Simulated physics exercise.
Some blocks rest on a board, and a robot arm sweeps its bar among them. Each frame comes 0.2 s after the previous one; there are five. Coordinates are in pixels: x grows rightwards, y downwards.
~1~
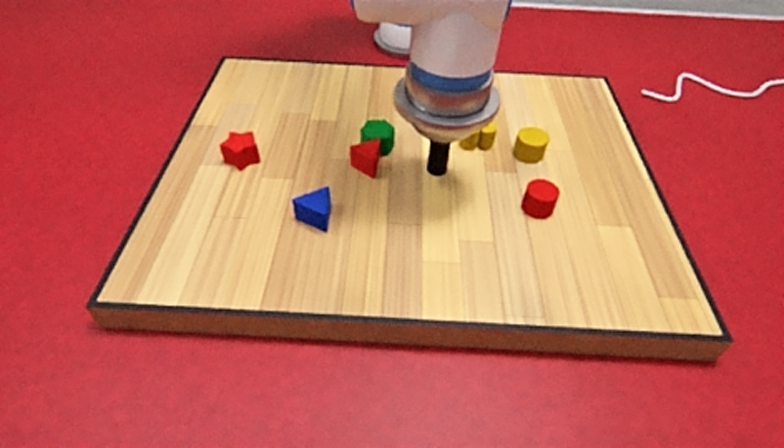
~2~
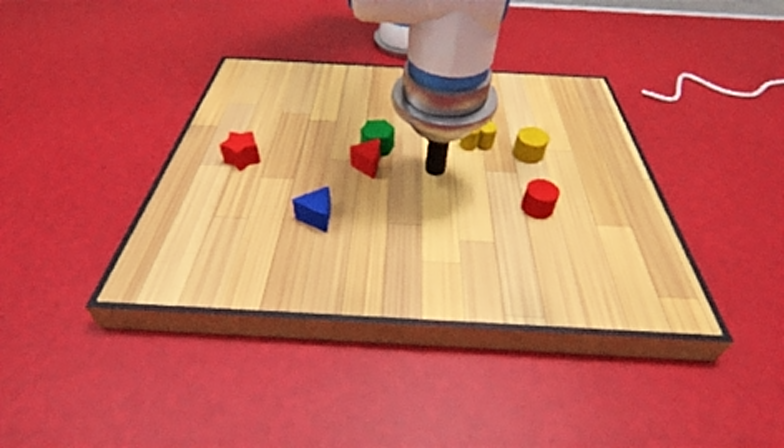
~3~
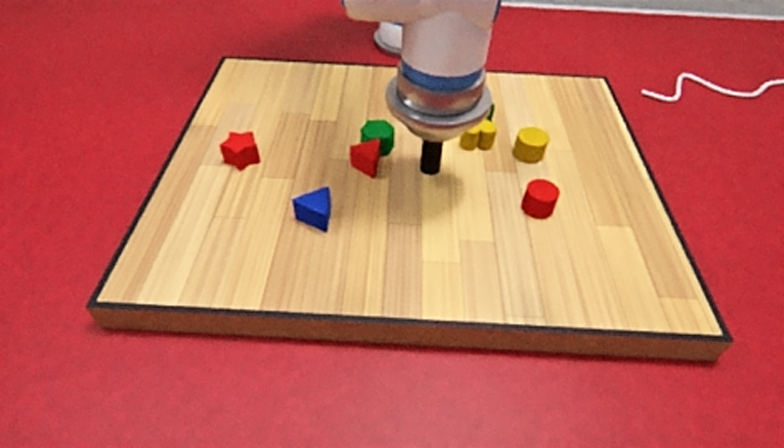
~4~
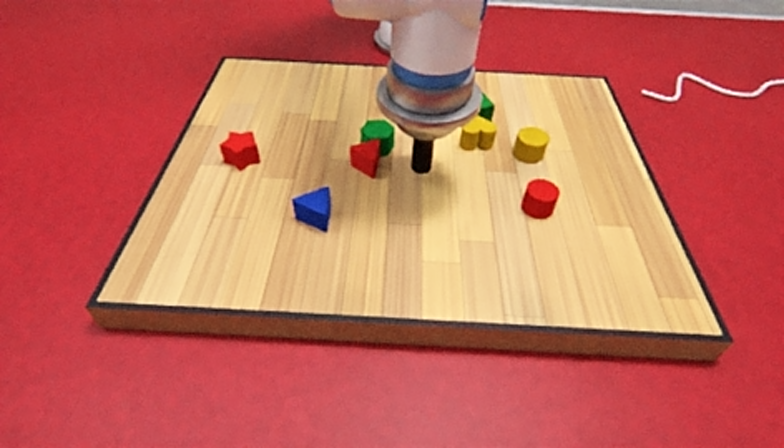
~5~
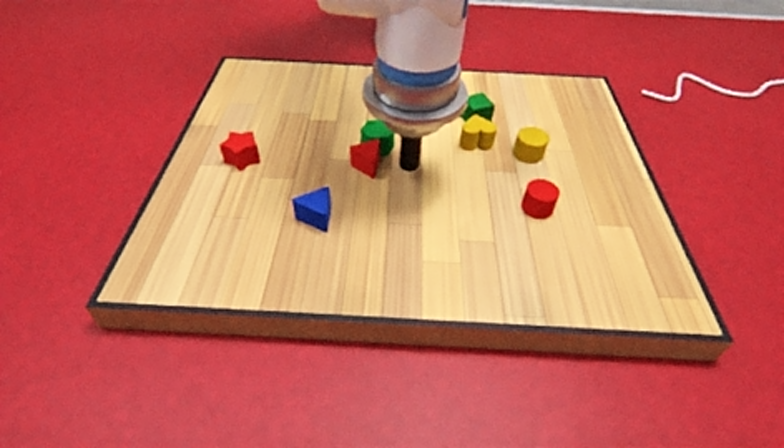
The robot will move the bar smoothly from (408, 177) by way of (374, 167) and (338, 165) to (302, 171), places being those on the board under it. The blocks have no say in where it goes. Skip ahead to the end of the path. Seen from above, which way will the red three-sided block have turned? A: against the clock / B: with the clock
B.
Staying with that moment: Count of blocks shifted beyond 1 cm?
That push would leave one block displaced by more than about 1 cm.
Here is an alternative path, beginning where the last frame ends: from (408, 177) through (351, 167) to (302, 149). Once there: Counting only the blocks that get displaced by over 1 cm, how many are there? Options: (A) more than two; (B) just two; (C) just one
Option C.
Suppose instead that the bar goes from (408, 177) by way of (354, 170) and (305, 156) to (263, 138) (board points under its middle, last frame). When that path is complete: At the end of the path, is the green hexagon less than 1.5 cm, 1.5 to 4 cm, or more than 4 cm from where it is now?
Less than 1.5 cm.
What follows on the original path. One third of the way, bar (374, 155); red three-sided block (355, 144), turned 30° clockwise.
Two thirds of the way, bar (338, 153); red three-sided block (324, 137), turned 50° clockwise.
At the end, bar (301, 159); red three-sided block (317, 136), turned 65° clockwise; green hexagon unmoved.
